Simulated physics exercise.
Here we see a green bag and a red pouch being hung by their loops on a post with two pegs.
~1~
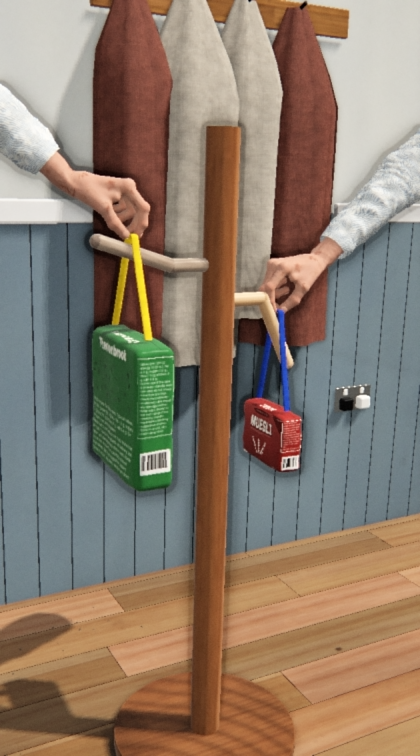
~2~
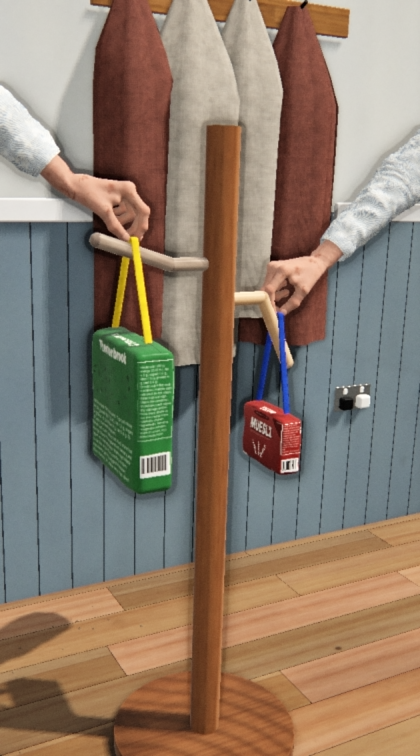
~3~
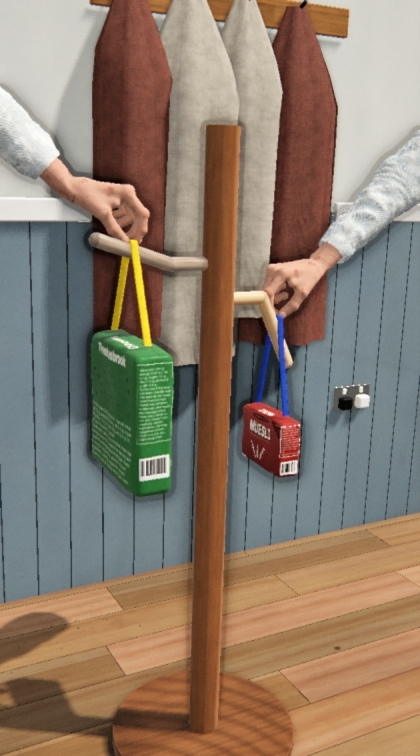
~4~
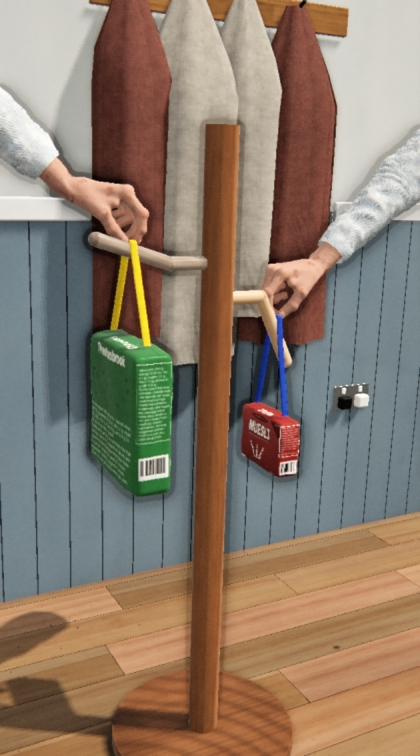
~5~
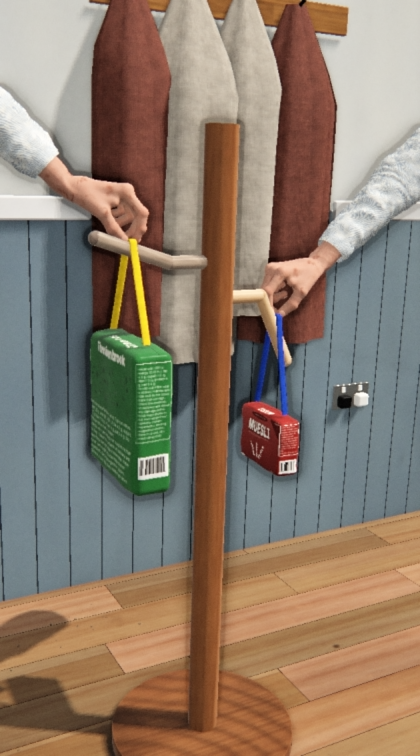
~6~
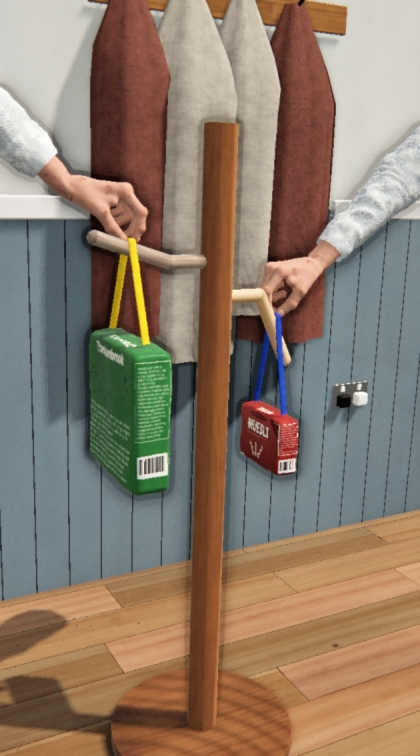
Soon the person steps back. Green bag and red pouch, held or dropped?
As I see it, the green bag does not fall, the red pouch falls away.
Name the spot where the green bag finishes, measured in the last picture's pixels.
In the last picture, close to (158, 420).
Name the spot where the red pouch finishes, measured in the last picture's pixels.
(217, 717).
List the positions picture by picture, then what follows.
The first picture shows green bag (131, 405); red pouch (271, 434); left peg tip (97, 241); right peg tip (287, 363).
The second picture shows green bag (131, 407); red pouch (271, 437).
The third picture shows green bag (130, 410); red pouch (270, 439).
The fourth picture shows green bag (129, 410); red pouch (269, 439).
The fifth picture shows green bag (129, 409); red pouch (269, 438).
The sixth picture shows green bag (128, 408); red pouch (268, 437); left peg tip (94, 238), pointing up; right peg tip (284, 360), sloping steeply down.
Then, 0.40 s past the final frame, green bag on its peg near (137, 414); red pouch on the floor near (256, 673).
Then, 0.66 s past the final frame, green bag on its peg near (156, 417); red pouch on the floor near (217, 717).
When it is over, green bag on its peg near (158, 420); red pouch on the floor near (217, 717). The green bag remains on its peg and the red pouch slips off its peg.
